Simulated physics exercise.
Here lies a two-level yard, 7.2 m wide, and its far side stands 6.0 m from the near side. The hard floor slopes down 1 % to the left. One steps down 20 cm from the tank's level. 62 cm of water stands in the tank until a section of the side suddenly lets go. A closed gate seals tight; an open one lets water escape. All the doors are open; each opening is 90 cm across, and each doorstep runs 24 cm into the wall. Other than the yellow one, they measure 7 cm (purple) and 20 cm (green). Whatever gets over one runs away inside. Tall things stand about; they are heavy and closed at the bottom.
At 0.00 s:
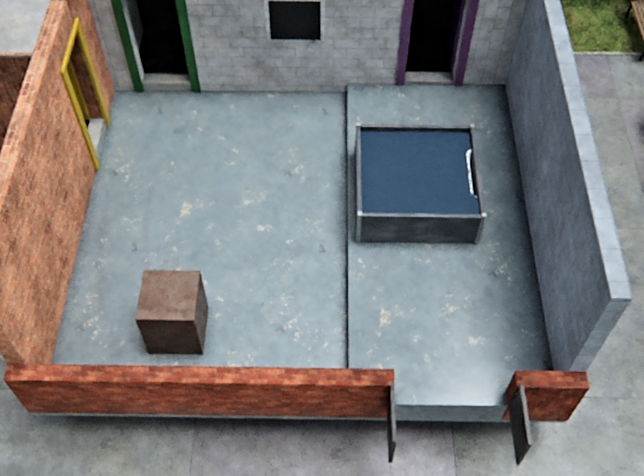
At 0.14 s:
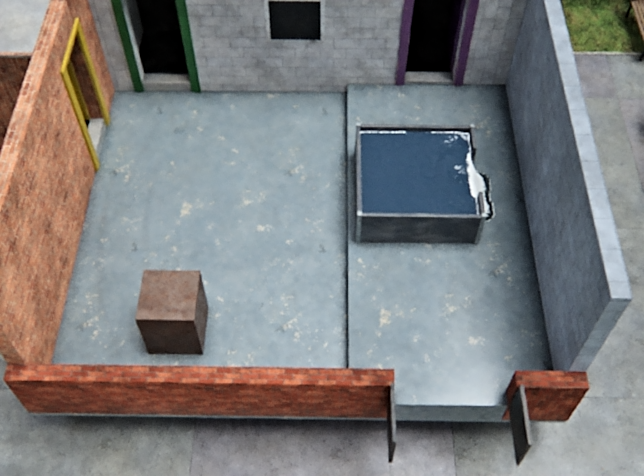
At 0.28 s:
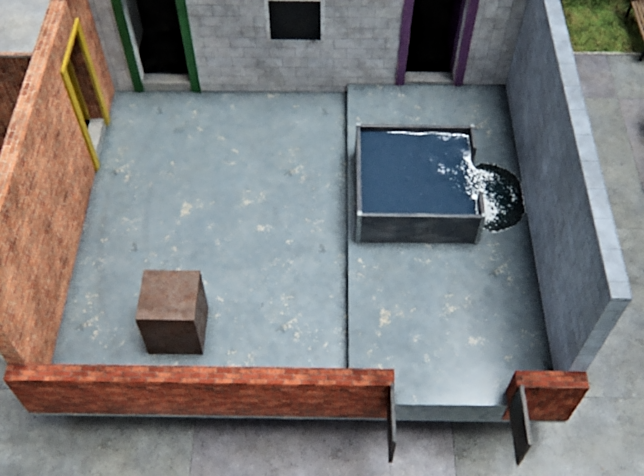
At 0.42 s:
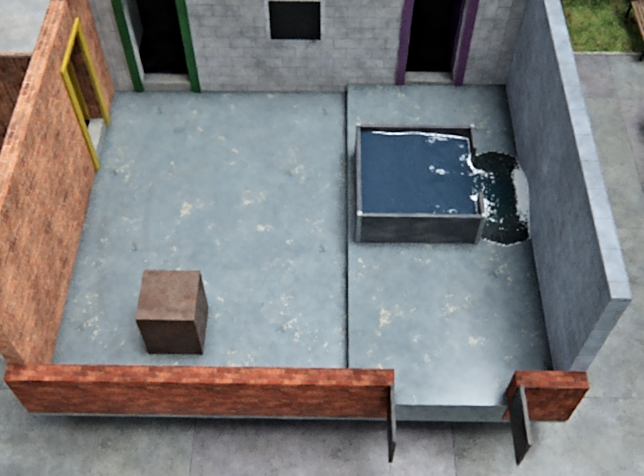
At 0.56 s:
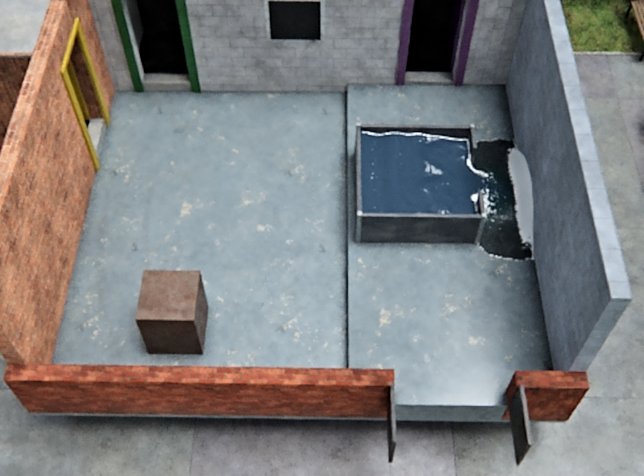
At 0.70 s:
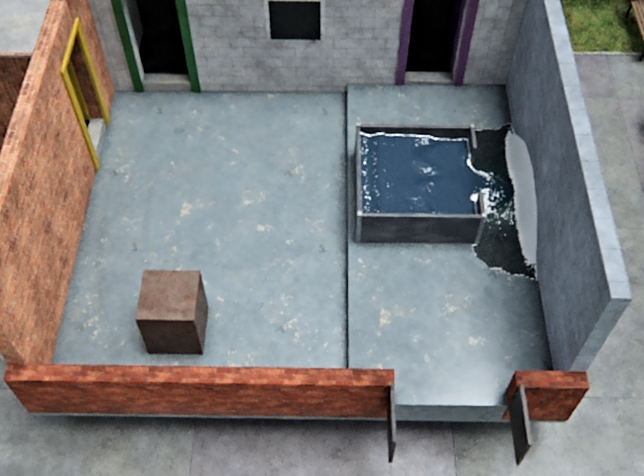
Water breaks through the right side of a grey tank standing on the right-hand level of a walled concrete yard, seen from high above by a still camera. A brown block sits at lower left, near a yellow-framed opening, with green- and purple-framed doorways behind. The water pours out foaming, reaches the grey right wall and spreads along its foot, while the tank's level lowers slightly.
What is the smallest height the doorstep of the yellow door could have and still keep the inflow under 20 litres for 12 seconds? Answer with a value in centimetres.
5.5 cm.
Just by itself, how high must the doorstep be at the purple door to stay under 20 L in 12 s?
Purple door, minimum about 11.0 cm.
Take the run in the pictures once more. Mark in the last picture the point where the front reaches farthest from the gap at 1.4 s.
Around pixel (543, 377).
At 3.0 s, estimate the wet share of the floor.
Wet: Close to 30 %.
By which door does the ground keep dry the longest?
It would be the yellow one.
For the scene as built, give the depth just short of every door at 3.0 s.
Before purple it's 13 cm, before yellow 0 cm, before green 0 cm.
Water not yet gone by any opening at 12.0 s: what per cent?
Around 74 per cent of the water.
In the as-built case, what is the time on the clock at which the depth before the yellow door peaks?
Peak time: About 7.5 s.
After 1.4 s water covers 15 % of the floor, deepest (44 cm) near (514, 195); it has not reached the yellow door.
After 3.0 s water covers 30 % of the floor, deepest (27 cm) near (514, 195); it has not reached the yellow door.
After 12.0 s water covers 85 % of the floor, deepest (10 cm) near (46, 390); 6 cm at the yellow door, 0 litres in over its 20 cm doorstep.
At the yellow door as built, the water arrived by 5.0 s and peaked near 9 cm at 7.4 s.
With a doorstep of 5 cm, 31 litres would have come in within the 12 s; with 6.5 cm, 10 litres. So under 20 litres takes about 5.5 cm.
